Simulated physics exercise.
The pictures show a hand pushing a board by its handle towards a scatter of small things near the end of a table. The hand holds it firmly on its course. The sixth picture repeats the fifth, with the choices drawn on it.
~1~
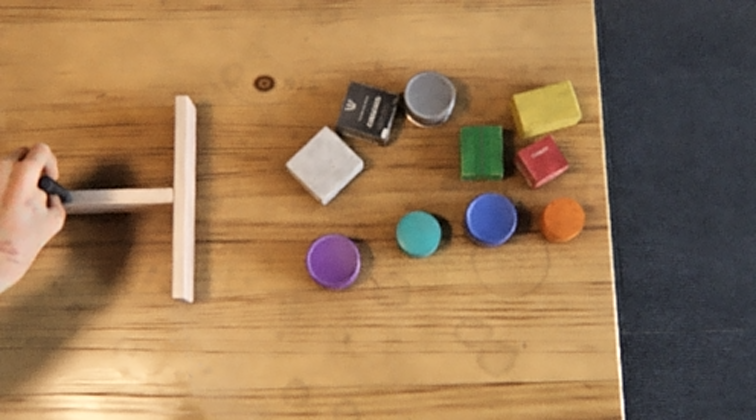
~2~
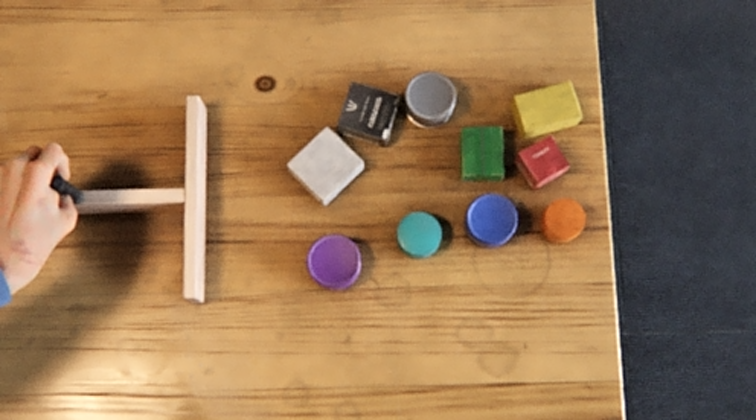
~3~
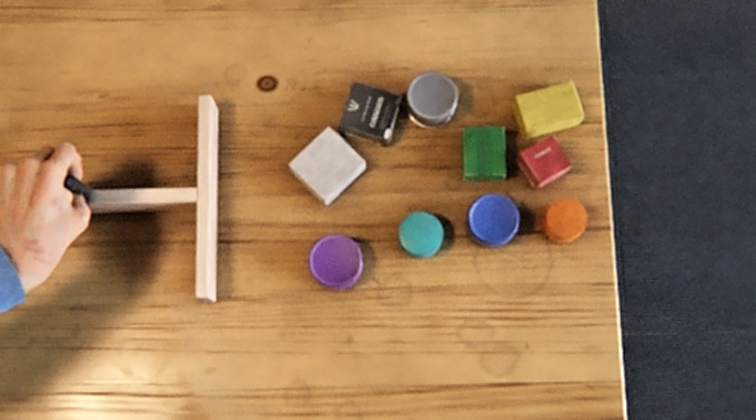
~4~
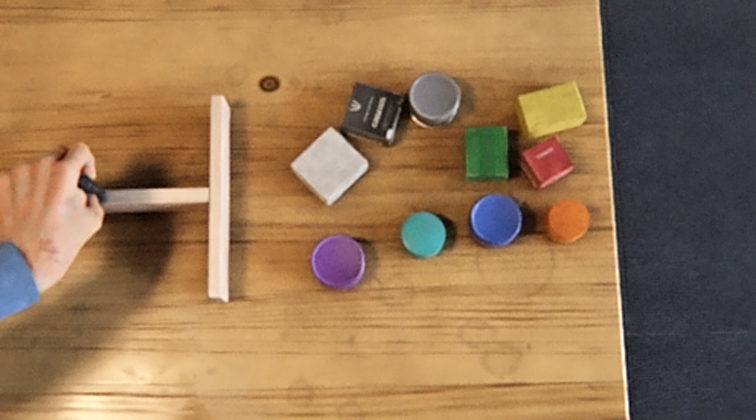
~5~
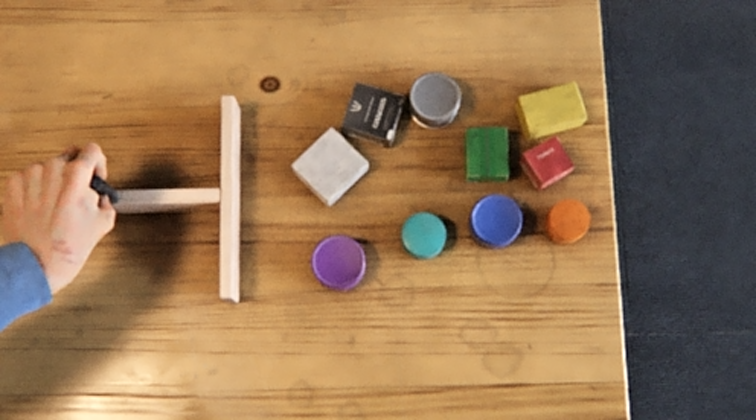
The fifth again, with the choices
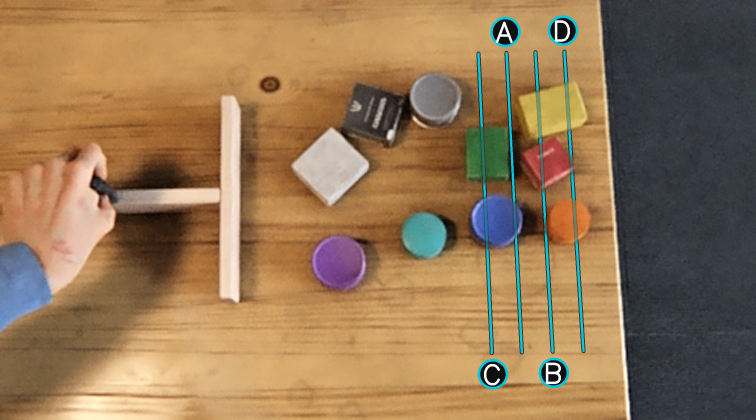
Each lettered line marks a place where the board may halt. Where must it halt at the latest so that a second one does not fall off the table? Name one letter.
C.
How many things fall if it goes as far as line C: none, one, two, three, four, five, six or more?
The count is none.
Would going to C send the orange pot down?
No.
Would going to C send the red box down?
No.
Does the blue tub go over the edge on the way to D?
By then, yes.
On the marked copy, A at (514, 198); B at (544, 197); C at (485, 199); D at (574, 197).
With C. Early on, board (320, 192); purple jar (355, 264); white block (361, 166).
Further on, board (412, 190); grey tin (492, 101); black packet (441, 110).
At the end, board (483, 189); yellow block (607, 118); red box (600, 165); none fallen.
As for the rest, A drops three; B drops five; D drops six.
